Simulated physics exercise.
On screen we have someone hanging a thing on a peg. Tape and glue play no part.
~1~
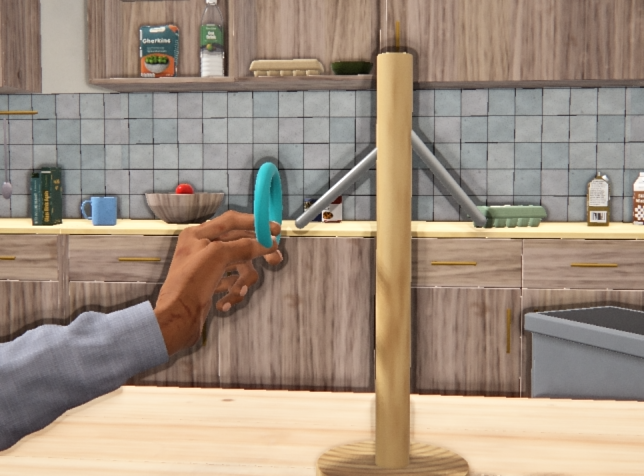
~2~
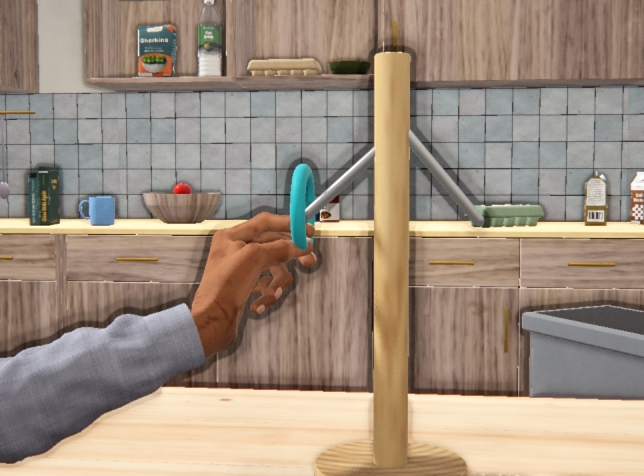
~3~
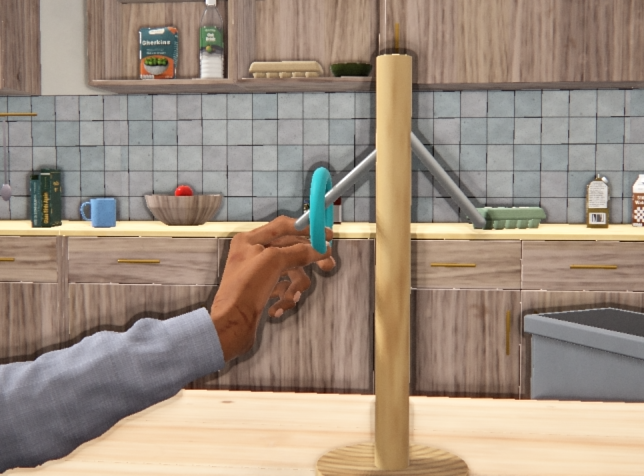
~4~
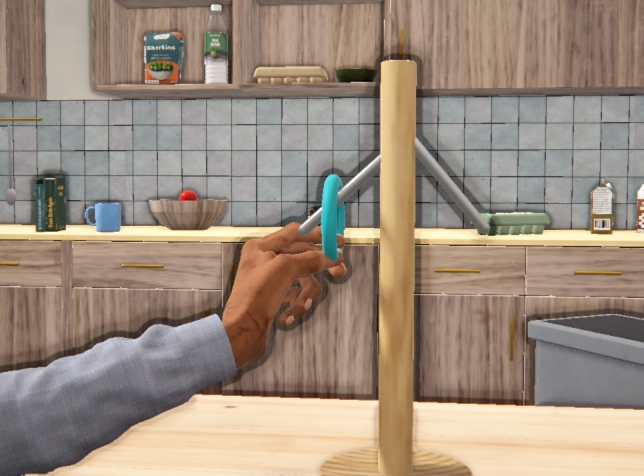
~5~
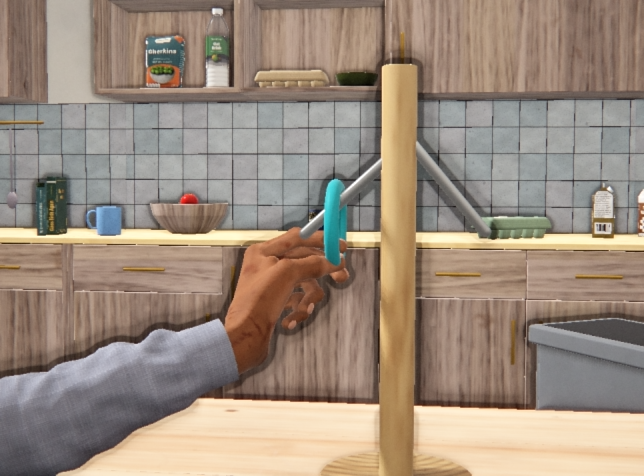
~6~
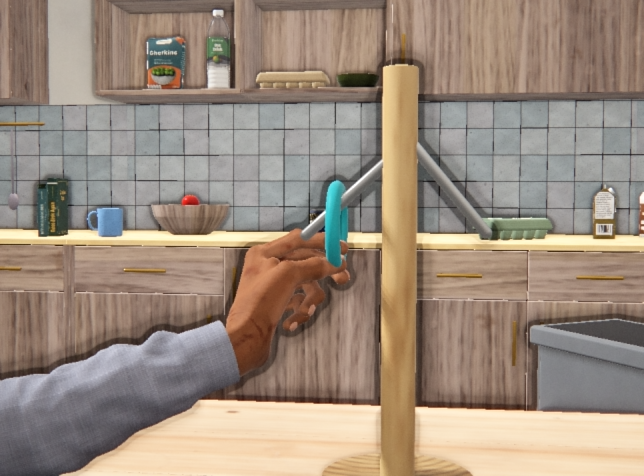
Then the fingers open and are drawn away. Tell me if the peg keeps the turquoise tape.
The turquoise tape slips down.
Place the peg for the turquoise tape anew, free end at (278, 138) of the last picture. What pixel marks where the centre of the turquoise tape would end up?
It'd come to a stop somewhere close to (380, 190).
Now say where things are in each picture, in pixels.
In the first frame, still on the way; turquoise tape (269, 208); peg stand (389, 270).
In the second frame, still on the way; turquoise tape (303, 210); peg stand (387, 269).
In the third frame, still on the way; turquoise tape (322, 214); peg stand (388, 271).
In the fourth frame, still on the way; turquoise tape (334, 220); peg stand (392, 277).
In the fifth frame, still on the way; turquoise tape (336, 226); peg stand (393, 281).
In the sixth frame, in place, still held; turquoise tape (337, 227); peg stand (394, 282).
Then, 0.20 s past the last view, turquoise tape leaning 50° off how it started near (301, 279).
Then, 0.32 s past the last view, turquoise tape in the air near (255, 430).
Finally, the turquoise tape drops to the table.
